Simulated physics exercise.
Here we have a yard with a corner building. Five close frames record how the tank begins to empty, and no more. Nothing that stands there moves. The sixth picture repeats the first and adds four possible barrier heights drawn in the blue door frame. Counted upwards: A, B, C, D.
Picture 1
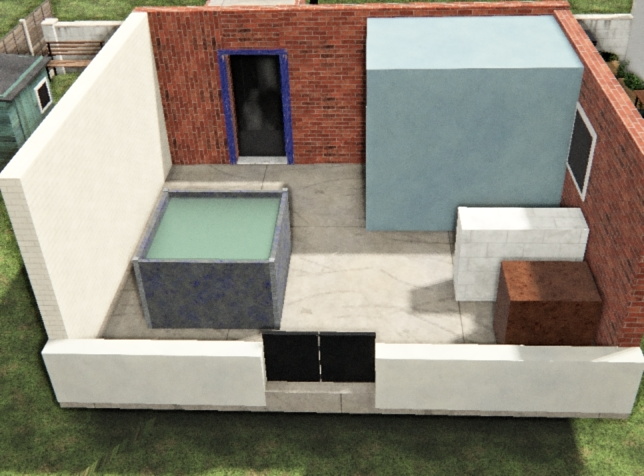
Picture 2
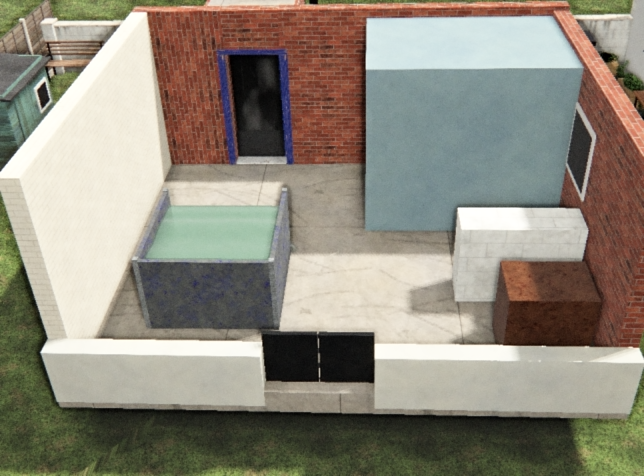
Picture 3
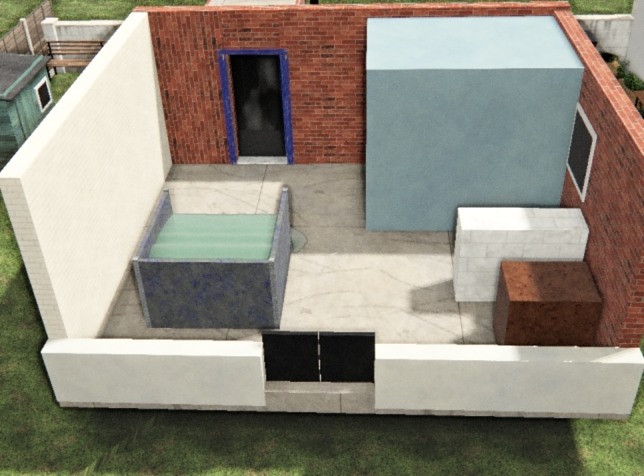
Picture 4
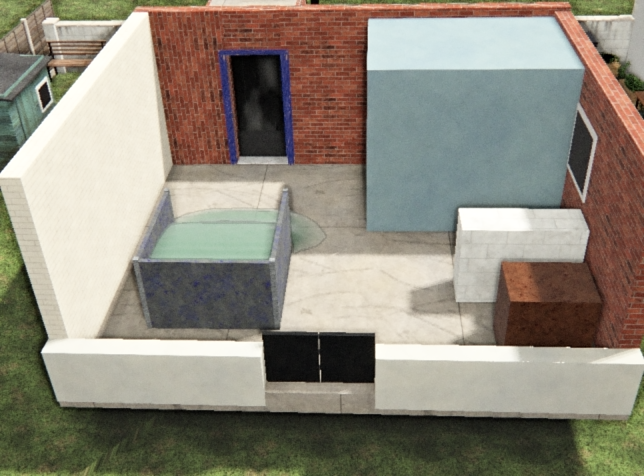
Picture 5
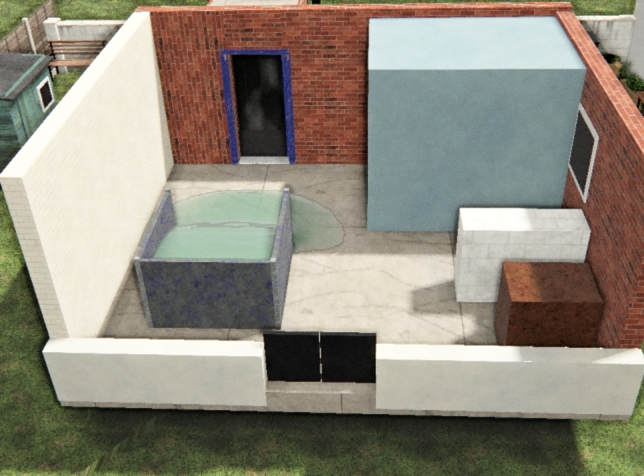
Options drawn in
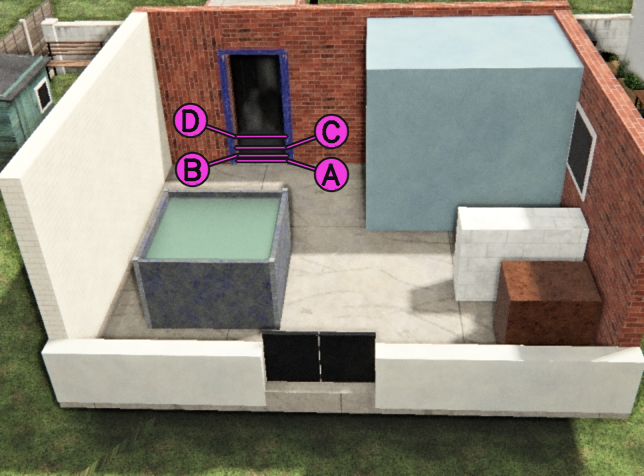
Water dropping inside a speckled blue-grey tank and spreading in a pale green sheet across the paved yard behind it.
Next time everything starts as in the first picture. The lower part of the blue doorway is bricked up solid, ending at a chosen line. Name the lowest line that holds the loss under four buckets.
The limit is D.
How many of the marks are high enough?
One of them.
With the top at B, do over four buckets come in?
Yes.
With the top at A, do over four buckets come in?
Yes, that goes wrong.
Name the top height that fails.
That is height C.
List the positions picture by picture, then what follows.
Water in the tank at rest, its middle at (216, 229); foot of the blue doorway at (262, 164); shut gate at (319, 339), in the first frame.
Water covers 2 % of the ground, its front hidden from here, in the second frame.
In the third frame, 5 % of the ground under water, visible out to (300, 237).
In the fourth frame, 11 % of the ground under water, visible out to (314, 226).
In the fifth frame, 19 % of the ground under water, visible out to (293, 195).
In magenta, A at (262, 160); B at (262, 155); C at (261, 147); D at (260, 136); from the bottom up A, B, C, D.
With A, dozens of bucketfuls pour in.
With B, dozens of bucketfuls pour in.
With C, about 10 bucketfuls get in.
With D, nothing gets over.
